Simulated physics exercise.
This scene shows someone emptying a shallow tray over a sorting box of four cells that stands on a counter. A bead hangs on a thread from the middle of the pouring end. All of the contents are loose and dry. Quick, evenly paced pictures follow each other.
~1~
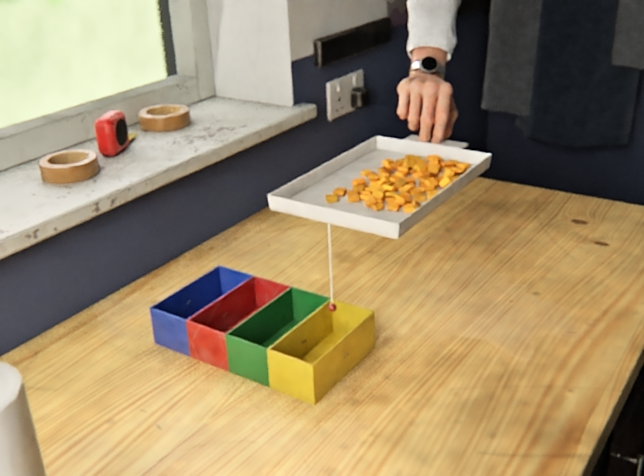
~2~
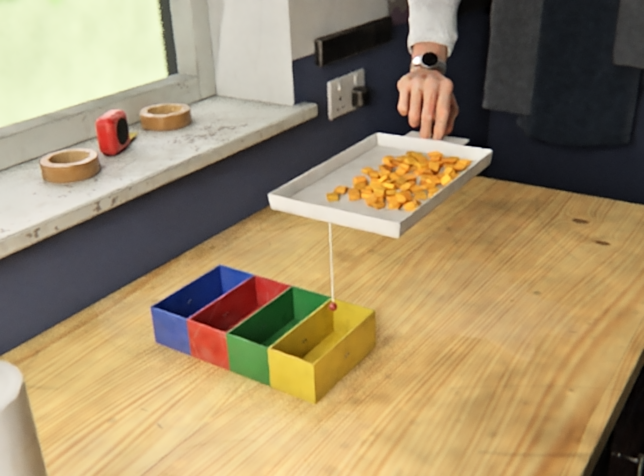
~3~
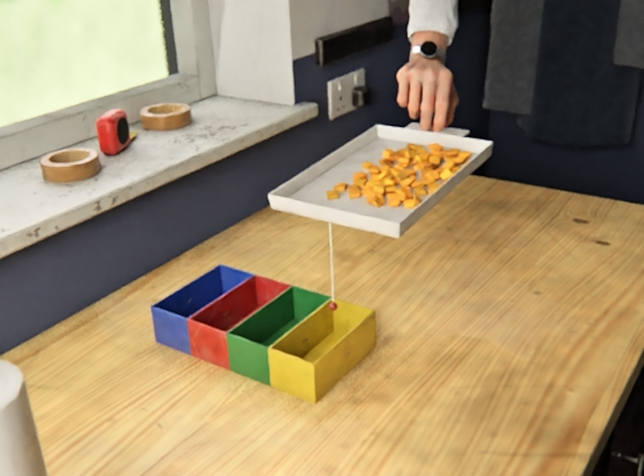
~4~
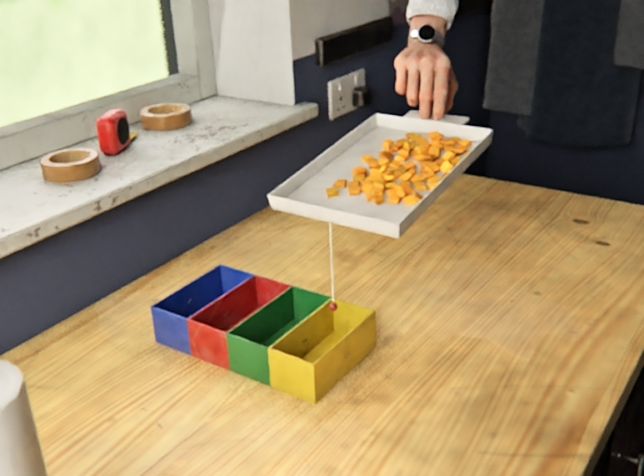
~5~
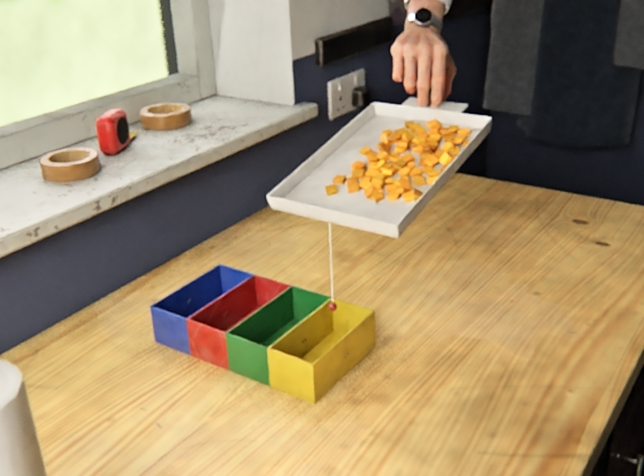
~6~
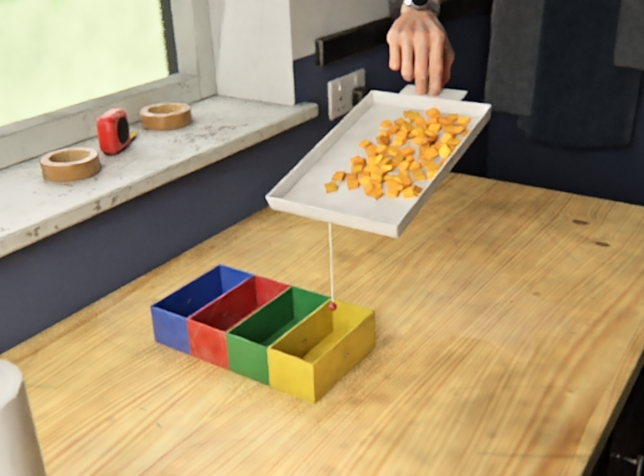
A hand wearing a watch slowly raises the far end of a shallow white tray above a pale wooden counter, seen from slightly above beside a window. Small orange pieces lie spread on the tray, a bead hangs on a thread from its near edge, and blue, red, green and yellow cells run left to right below. The tray steepens gradually while its near edge, the pieces on its surface and the camera stay almost still.
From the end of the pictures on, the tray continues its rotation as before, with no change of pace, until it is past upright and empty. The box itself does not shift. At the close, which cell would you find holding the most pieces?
You would find the most in the yellow cell.
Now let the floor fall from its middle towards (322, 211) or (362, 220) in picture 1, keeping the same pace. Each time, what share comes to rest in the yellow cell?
Case one 30 %; case two 20 %.
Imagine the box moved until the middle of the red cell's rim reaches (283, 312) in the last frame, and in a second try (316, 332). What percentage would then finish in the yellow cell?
You'd get near 30 per cent and afterwards near 0 per cent.
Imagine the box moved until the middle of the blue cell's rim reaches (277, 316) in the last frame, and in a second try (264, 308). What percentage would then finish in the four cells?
You'd get 100 per cent first and 100 per cent second.
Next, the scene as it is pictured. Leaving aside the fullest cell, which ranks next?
Next in line is the green one.
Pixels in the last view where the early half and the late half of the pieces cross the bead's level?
Around (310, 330) and then (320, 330).
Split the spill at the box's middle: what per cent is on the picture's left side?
About 0 percent.
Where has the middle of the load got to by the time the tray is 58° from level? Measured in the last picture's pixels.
Roughly at (348, 201).
Shortly afterwards, tray tipped steeply; all but a few on the tray; a little falling or outside the box.
Next, tray tipped right over; the bulk on the tray; a little in the yellow cell; only a few in the green cell; a little falling or outside the box.
Some moments later, tray tipped past a quarter turn; near half in the yellow cell; near a quarter in the green cell; only a few in the red cell; near a third falling or outside the box.
In the end, tray tipped past a quarter turn; near half in the yellow cell; near a quarter in the green cell; only a few in the red cell; none at all in the blue cell; near a third outside the box.
